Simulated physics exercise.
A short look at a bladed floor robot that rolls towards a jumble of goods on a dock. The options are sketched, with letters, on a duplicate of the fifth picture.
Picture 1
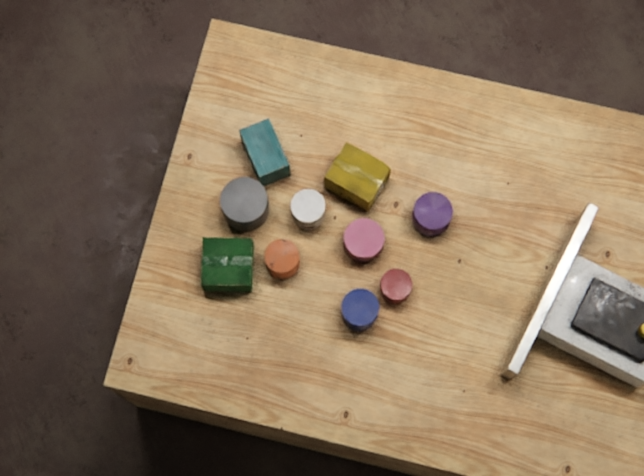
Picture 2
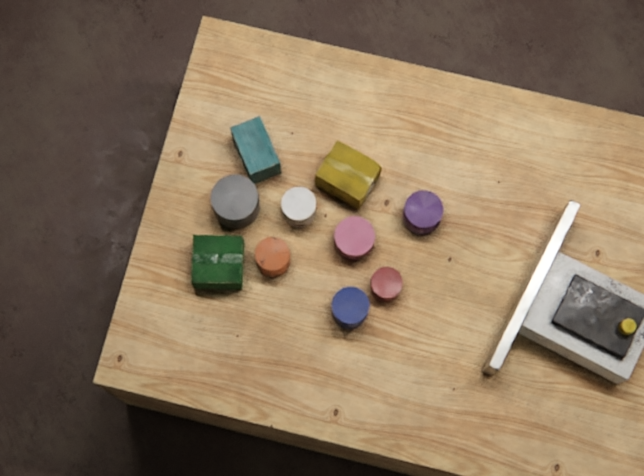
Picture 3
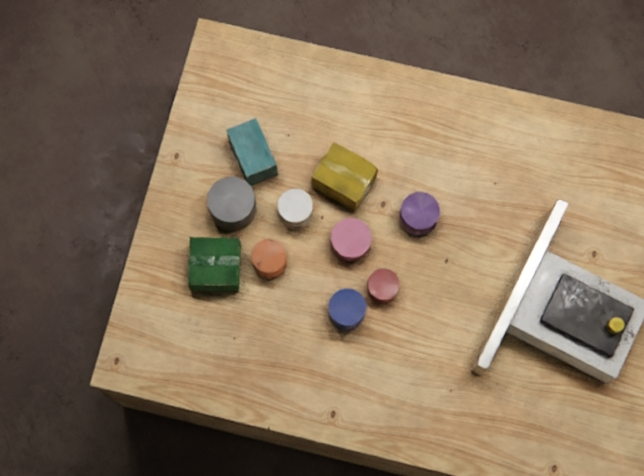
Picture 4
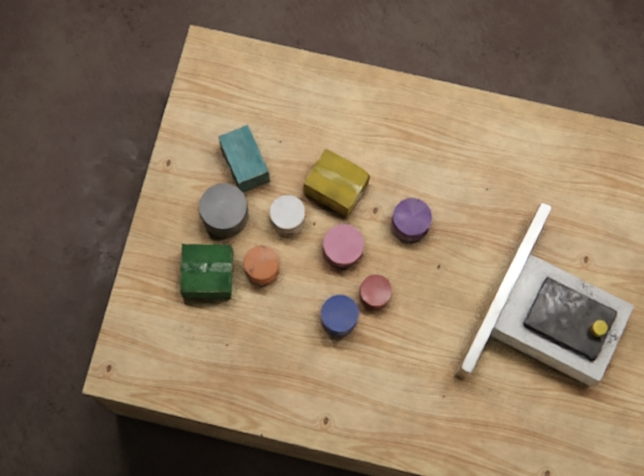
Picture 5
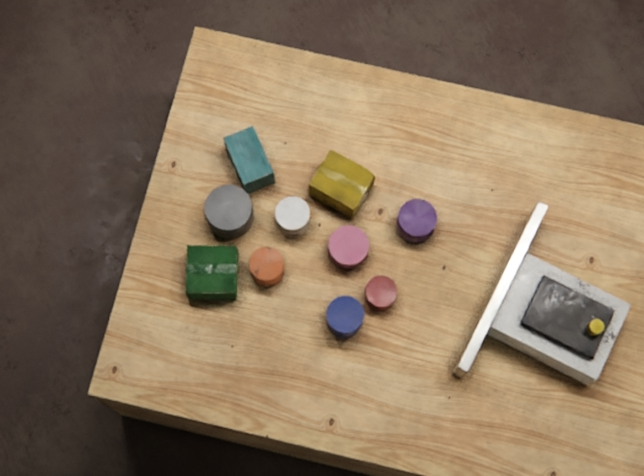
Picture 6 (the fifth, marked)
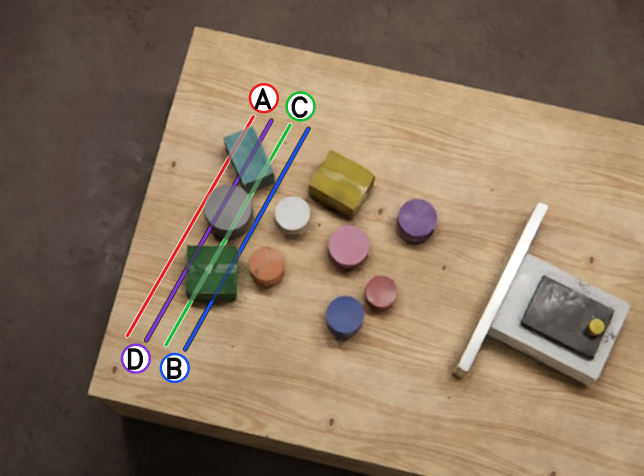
A grey robot with a long pale blade crept a short way left across a wooden surface towards a loose cluster of colourful blocks and round containers, which stayed put with a gap still between them.
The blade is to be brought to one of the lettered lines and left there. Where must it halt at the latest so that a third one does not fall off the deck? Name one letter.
It can go as far as A.
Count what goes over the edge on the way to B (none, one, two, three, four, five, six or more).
The count is none.
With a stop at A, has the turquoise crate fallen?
By then, no.
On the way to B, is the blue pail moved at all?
By then, yes.
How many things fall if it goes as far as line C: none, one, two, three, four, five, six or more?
By then, none.
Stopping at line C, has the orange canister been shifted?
Yes.
On the marked copy, A at (192, 223); B at (248, 236); C at (230, 232); D at (210, 227).
With A. Early on, robot (447, 287); blue pail (336, 314); purple canister (390, 210).
Further on, robot (334, 261); green box (185, 276); turquoise crate (233, 142).
At the end, robot (247, 241); green box over the edge; grey canister over the edge; two fallen.
As for the rest, B is within the limit but short; C is within the limit but short; D is within the limit but short.
